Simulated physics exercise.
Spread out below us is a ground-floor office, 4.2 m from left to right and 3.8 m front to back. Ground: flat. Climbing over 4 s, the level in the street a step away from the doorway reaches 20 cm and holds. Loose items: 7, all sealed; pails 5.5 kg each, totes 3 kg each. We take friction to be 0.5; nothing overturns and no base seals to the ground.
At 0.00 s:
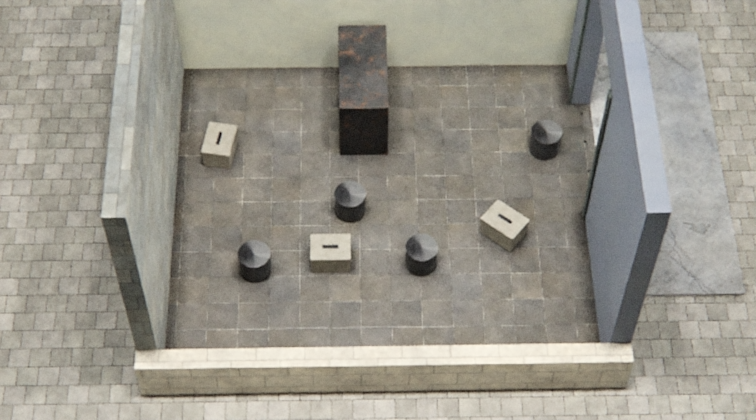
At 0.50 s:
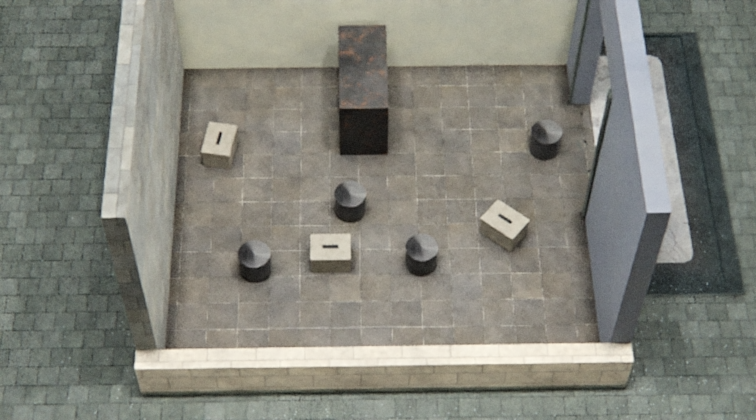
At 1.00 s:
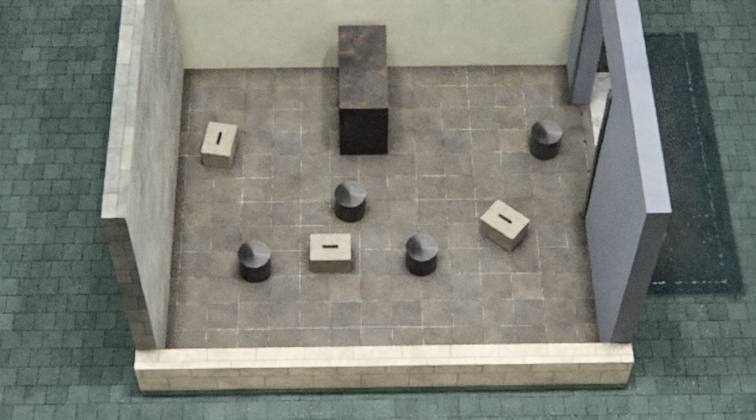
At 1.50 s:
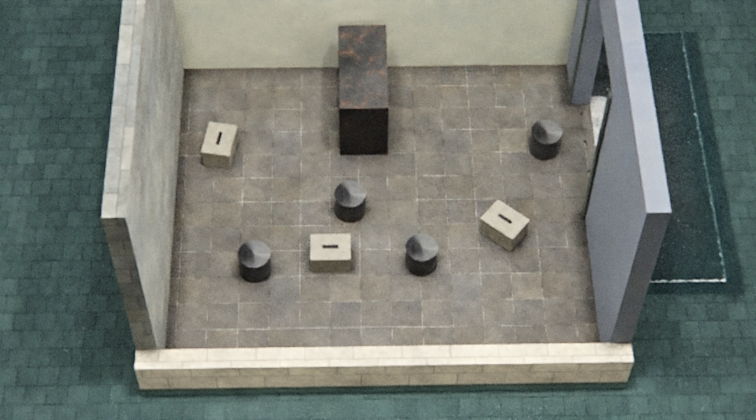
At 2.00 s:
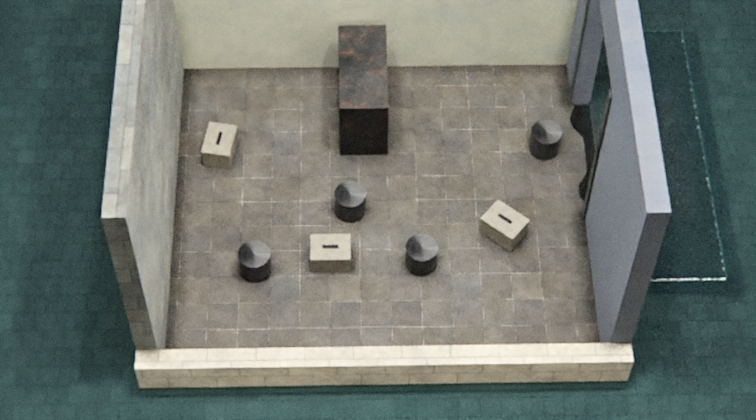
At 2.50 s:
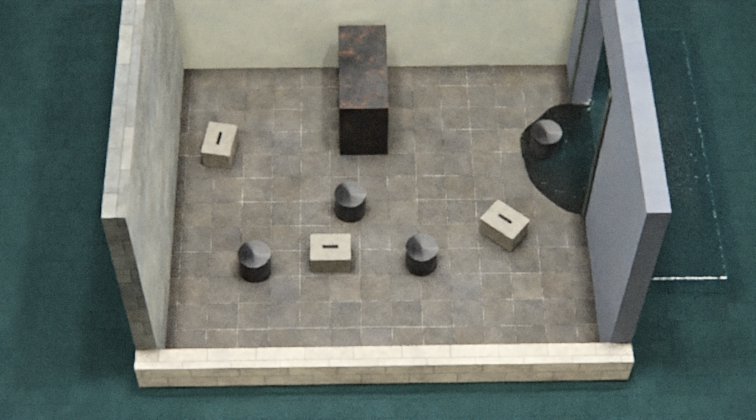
In this clip, dark green water gradually covers the paving around a walled room seen from above, then spreads through the opening in the right wall onto the floor around a dark pail, while the pails and pale boxes stay still.
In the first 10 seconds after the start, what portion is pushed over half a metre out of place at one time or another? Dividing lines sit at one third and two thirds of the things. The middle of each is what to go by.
The fraction shifted will be in the top third.
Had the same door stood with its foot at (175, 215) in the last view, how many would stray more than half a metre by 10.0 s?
Result: 7.
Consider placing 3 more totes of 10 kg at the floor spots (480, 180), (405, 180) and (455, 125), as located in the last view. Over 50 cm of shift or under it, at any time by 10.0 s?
Well, it goes above, above, above.
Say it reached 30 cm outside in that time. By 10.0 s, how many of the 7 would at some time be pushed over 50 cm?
That would make 7 of them.
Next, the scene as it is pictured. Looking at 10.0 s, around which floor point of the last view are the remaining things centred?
Around (289, 259).
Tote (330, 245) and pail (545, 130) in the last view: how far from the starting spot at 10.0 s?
Net displacement, in order: 140 cm; 350 cm.
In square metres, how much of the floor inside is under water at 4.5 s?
Roughly 5.5 m2 of it is wet.
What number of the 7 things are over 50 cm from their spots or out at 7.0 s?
I make it 4.
After 3.5 s 1 of 7 are over 50 cm from their spots; 0 afloat.
After 4.5 s 1 of 7 are over 50 cm from their spots; 0 afloat.
After 7.0 s 4 of 7 are over 50 cm from their spots; 1 afloat.
After 10.0 s 7 of 7 are over 50 cm from their spots, and 7 have been at some point; 7 afloat.
